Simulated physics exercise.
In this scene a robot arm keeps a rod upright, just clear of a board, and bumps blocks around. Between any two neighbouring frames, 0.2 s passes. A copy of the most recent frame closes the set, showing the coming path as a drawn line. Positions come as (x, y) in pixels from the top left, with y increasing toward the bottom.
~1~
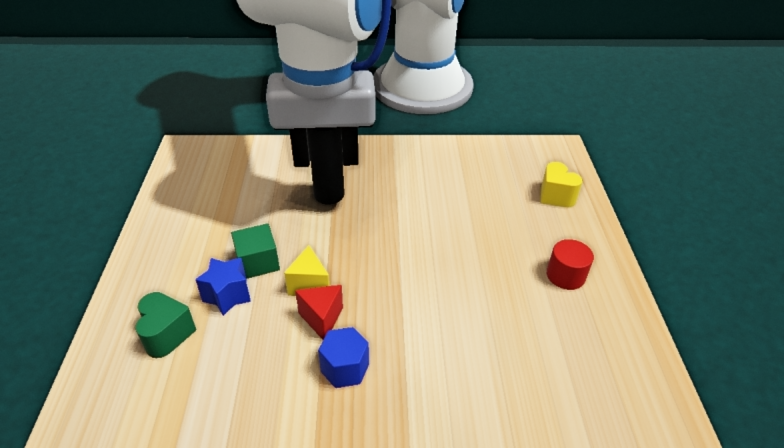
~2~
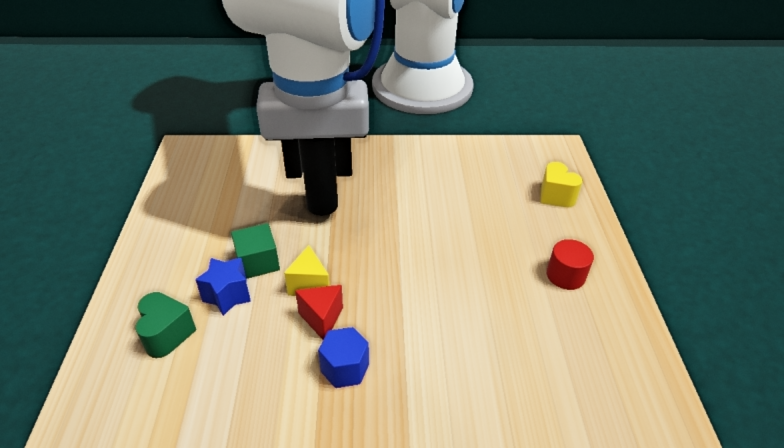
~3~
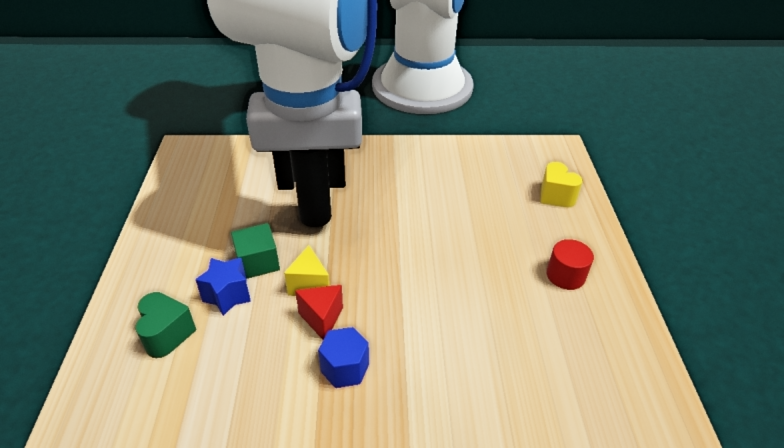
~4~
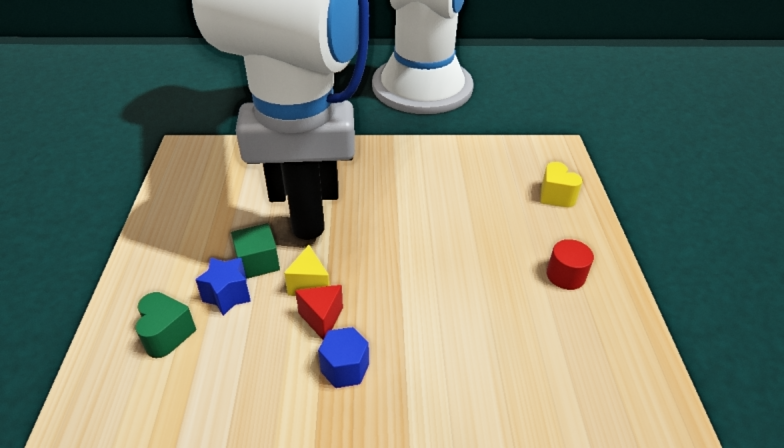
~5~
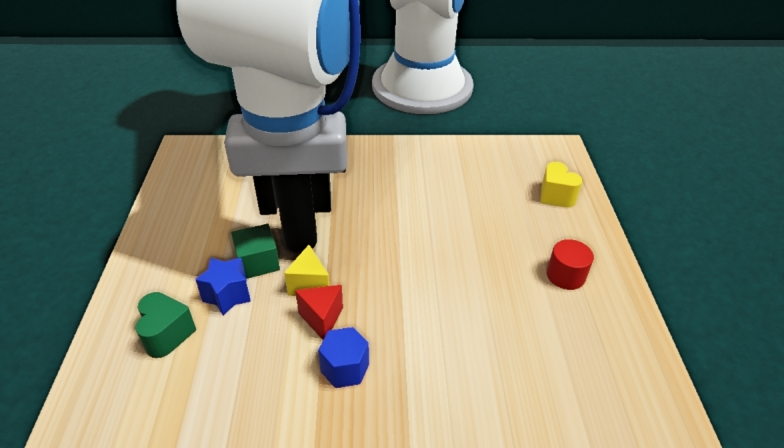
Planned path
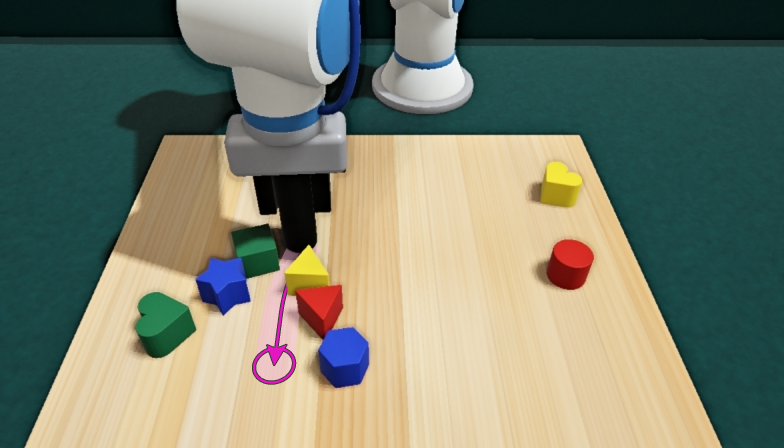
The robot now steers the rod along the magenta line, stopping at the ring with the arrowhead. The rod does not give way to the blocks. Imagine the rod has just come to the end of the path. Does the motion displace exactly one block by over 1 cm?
Going by the path, yes.
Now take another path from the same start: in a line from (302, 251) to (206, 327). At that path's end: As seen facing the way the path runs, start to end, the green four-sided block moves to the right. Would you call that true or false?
That is true.
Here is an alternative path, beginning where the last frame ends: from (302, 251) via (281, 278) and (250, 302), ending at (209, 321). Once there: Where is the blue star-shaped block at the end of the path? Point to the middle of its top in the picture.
The middle of its upper face should be somewhere near (179, 280).
The drawn path runs from (302, 251) through (283, 303) to (274, 365).
The first path, step by step. One third of the way, rod at (286, 274); green four-sided block at (250, 241), turned 15° clockwise; yellow triangular block at (312, 271).
Two thirds of the way, rod at (278, 313); green four-sided block at (250, 241), turned 15° clockwise; yellow triangular block at (314, 274), turned 20° anticlockwise; red triangular block at (322, 300).
At the end, rod at (272, 356); blue star-shaped block not moved; green four-sided block at (250, 241), turned 15° clockwise; yellow triangular block at (314, 274), turned 20° anticlockwise; red triangular block at (322, 300).
